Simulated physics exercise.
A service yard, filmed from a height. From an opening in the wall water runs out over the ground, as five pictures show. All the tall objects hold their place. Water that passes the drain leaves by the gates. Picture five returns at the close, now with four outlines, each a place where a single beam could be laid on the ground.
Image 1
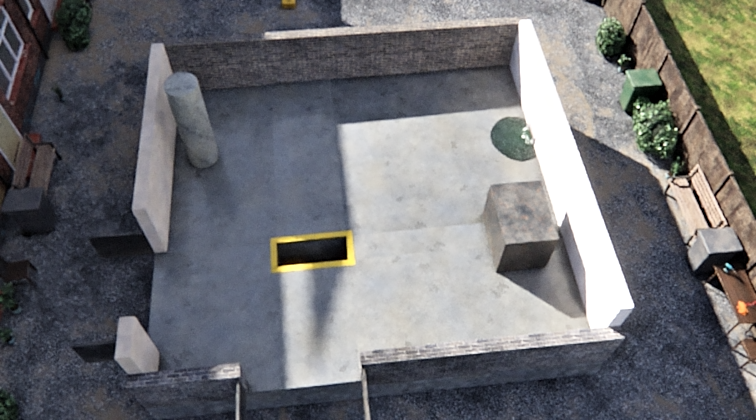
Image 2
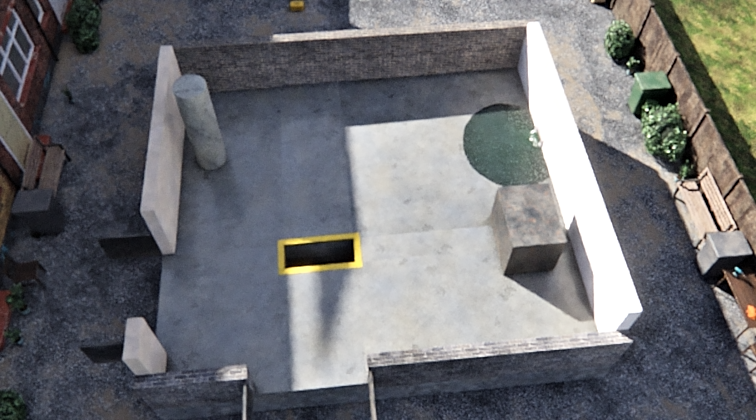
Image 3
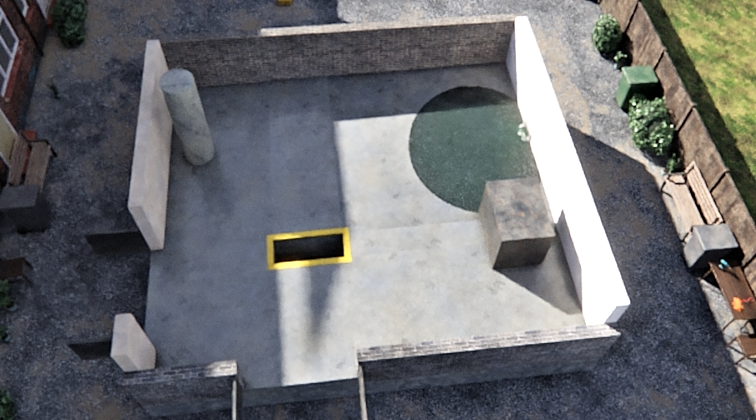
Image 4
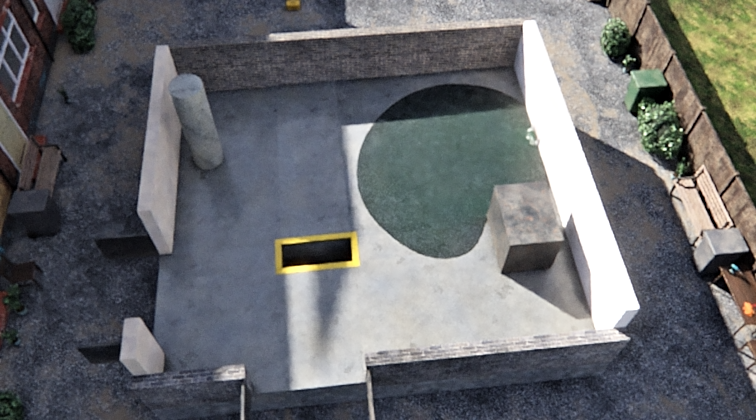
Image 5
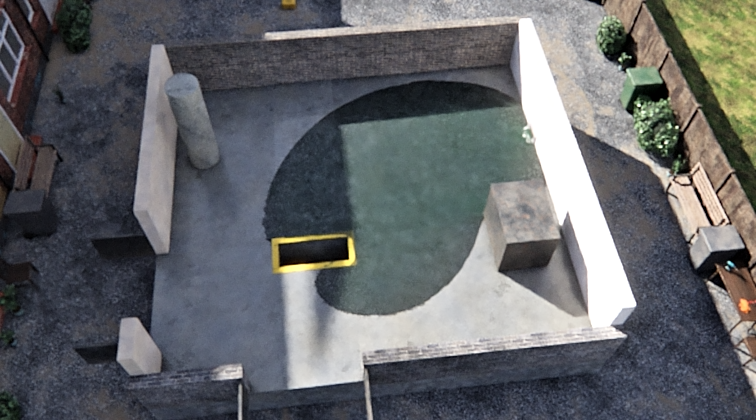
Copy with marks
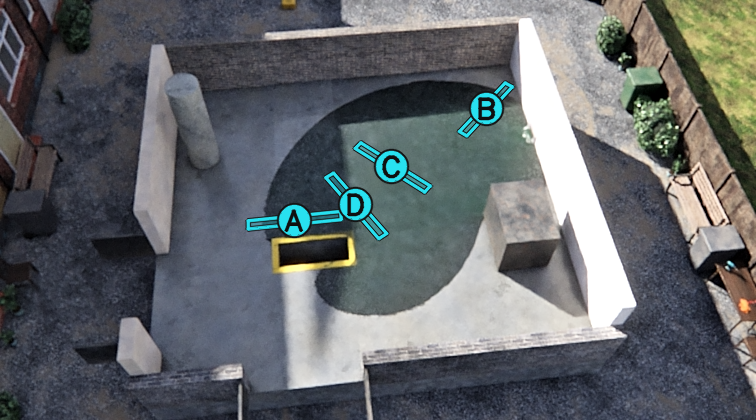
A walled concrete yard with gravel around it is seen from high above, with a strip of grass at the right. A pale column stands at the upper left, a grey block at the right, and a yellow-edged rectangular opening near the middle. Dark green water spreads from a small patch by the right wall, widening leftward and downward around the block until it reaches the opening, while the view shifts slightly.
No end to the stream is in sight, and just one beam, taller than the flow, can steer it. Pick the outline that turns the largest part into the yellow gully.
Take B.
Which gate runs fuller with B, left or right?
More leaves on the left.
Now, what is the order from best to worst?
B, A, C, D.
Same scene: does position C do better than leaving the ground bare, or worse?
Worse.
In cyan, A from (248, 224) to (340, 215); B from (463, 133) to (508, 84); C from (358, 145) to (427, 188); D from (329, 175) to (382, 236).
With A, about 28 % of the stream goes into the yellow gully, about 70 % out by the gates.
With B, about 39 % of the stream goes into the yellow gully, about 59 % out by the gates.
With C, about 18 % of the stream goes into the yellow gully, about 79 % out by the gates.
With D, about 4 % of the stream goes into the yellow gully, about 93 % out by the gates.
